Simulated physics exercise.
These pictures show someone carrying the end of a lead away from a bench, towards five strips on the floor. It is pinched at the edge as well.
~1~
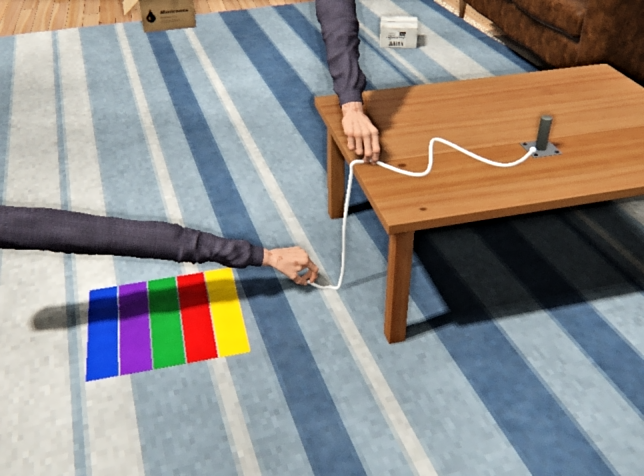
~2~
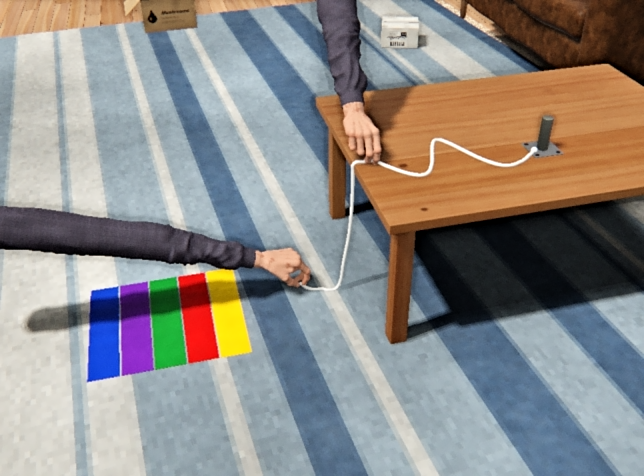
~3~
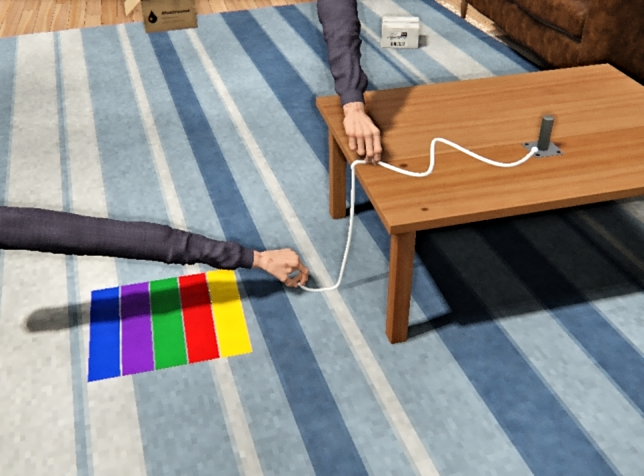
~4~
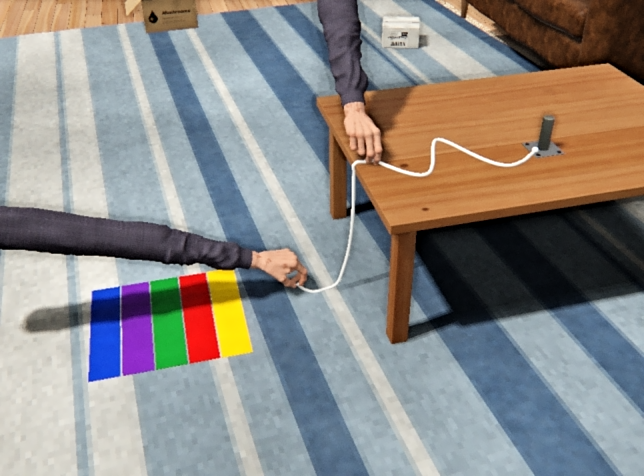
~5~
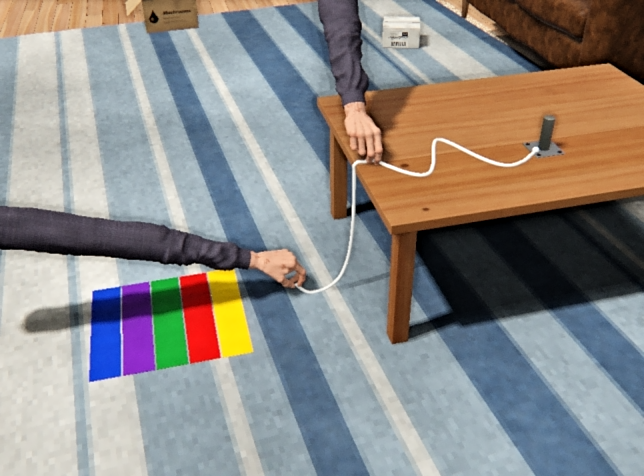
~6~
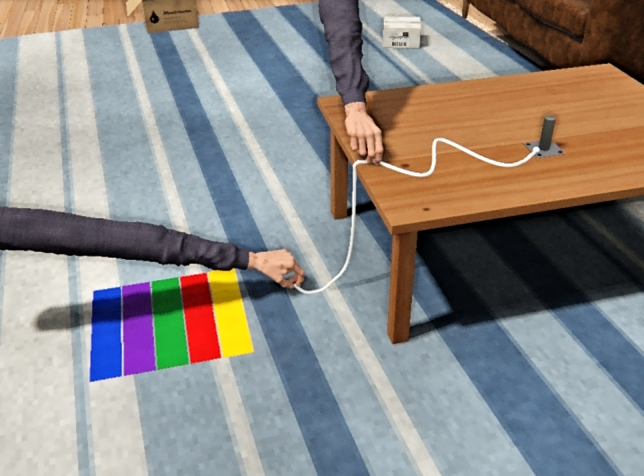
A hand holding the end of a white cord shifted slightly left beside the coloured strips on the rug, then barely moved, while another hand kept the cord pinched at the wooden table's edge.
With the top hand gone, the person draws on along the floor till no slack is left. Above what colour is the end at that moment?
Over blue.
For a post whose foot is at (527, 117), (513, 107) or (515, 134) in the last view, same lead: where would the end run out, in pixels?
About (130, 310), (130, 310) and (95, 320).
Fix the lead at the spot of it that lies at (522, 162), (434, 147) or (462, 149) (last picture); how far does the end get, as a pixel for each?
In that order: (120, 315), (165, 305) and (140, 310).
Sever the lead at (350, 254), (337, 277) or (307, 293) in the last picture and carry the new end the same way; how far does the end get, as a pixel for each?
The places are (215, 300), (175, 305) and (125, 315).
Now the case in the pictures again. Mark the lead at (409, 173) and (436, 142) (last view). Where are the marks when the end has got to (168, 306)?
Near (349, 203) and (402, 159).
Soon after, end near (168, 306); over green.
After that, end near (129, 312); over purple.
At the stop, end near (105, 316); over blue. The end stops over the blue strip.
